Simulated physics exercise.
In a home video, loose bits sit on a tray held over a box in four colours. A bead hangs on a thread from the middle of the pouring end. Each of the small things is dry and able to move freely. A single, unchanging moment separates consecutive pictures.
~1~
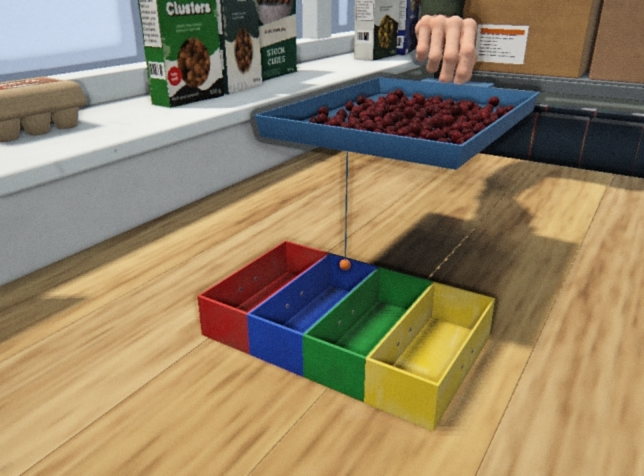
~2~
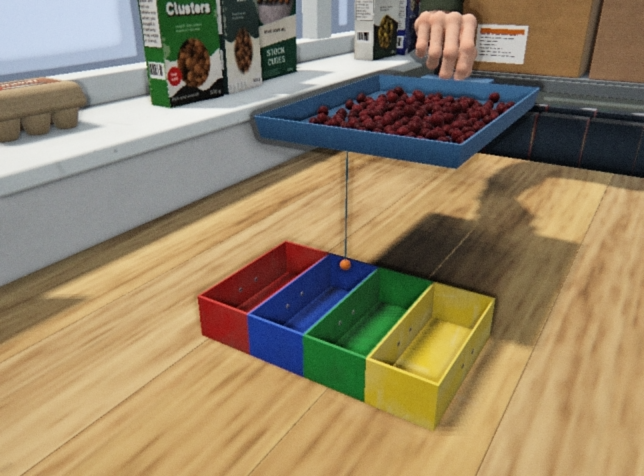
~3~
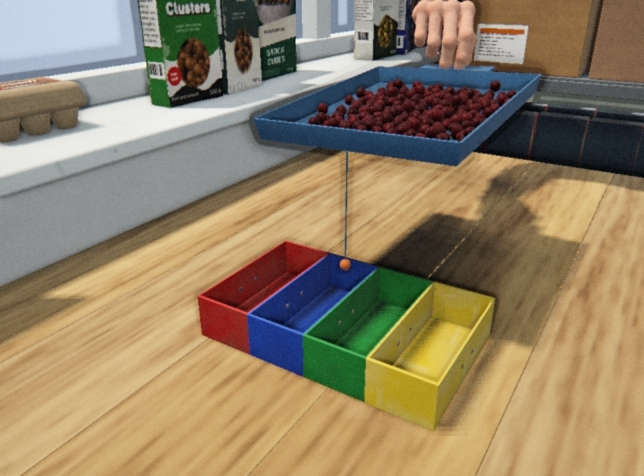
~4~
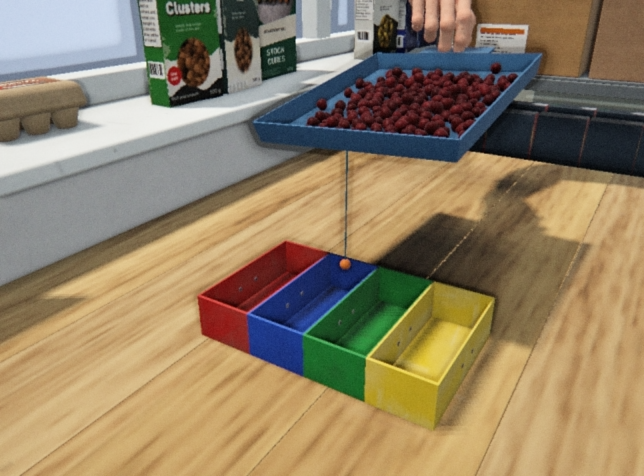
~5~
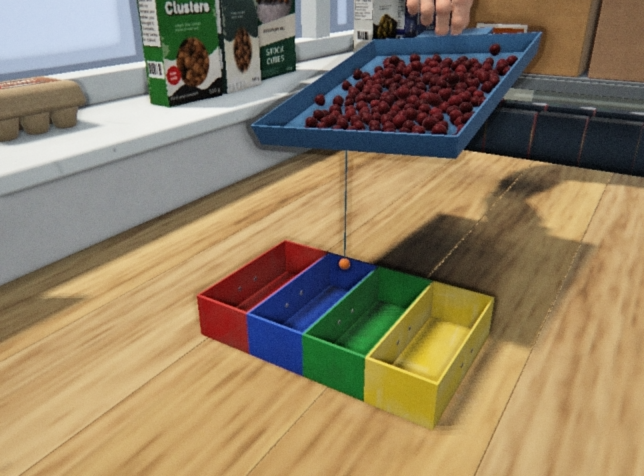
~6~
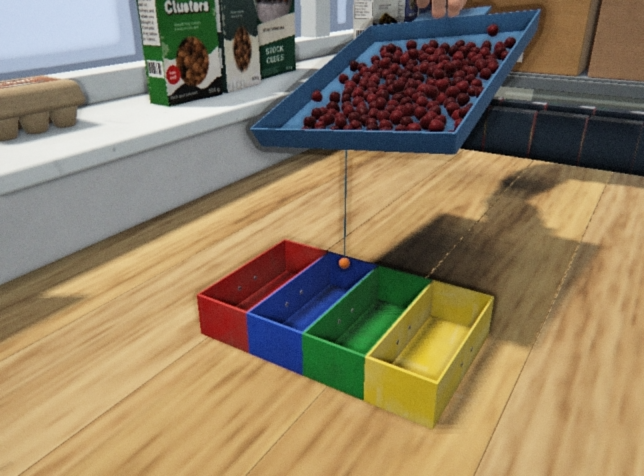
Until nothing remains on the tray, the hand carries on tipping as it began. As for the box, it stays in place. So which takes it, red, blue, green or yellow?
It goes to red.
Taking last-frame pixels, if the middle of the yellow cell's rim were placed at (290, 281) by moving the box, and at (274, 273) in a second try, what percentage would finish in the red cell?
You'd get 0 in a hundred the first time and 0 in a hundred the second.
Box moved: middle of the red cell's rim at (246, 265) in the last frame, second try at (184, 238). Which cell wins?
Red, then the green cell.
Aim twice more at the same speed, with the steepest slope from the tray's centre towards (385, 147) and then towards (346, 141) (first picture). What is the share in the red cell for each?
You'd get 0 per cent the first time and 30 per cent the second time.
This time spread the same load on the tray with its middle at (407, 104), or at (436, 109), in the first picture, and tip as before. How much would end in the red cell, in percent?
In order, 50 per cent then 50 per cent.
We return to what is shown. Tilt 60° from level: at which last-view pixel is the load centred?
The load's middle is around (344, 74).
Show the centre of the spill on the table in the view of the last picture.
The middle lies near (160, 305).
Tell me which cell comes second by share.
Just behind the top cell comes the blue cell.
Shortly afterwards, tray tipped steeply; all but a few on the tray; only a few falling or outside the box.
Next, tray tipped right over; all but a few on the tray; only a few in the red cell; only a few in the blue cell; a little falling or outside the box.
Some moments later, tray tipped past a quarter turn; near a third in the red cell; near a quarter in the blue cell; only a few in the green cell; near a third falling or outside the box.
In the end, tray tipped past a quarter turn; near a third in the red cell; near a quarter in the blue cell; only a few in the green cell; none at all in the yellow cell; near a third outside the box.
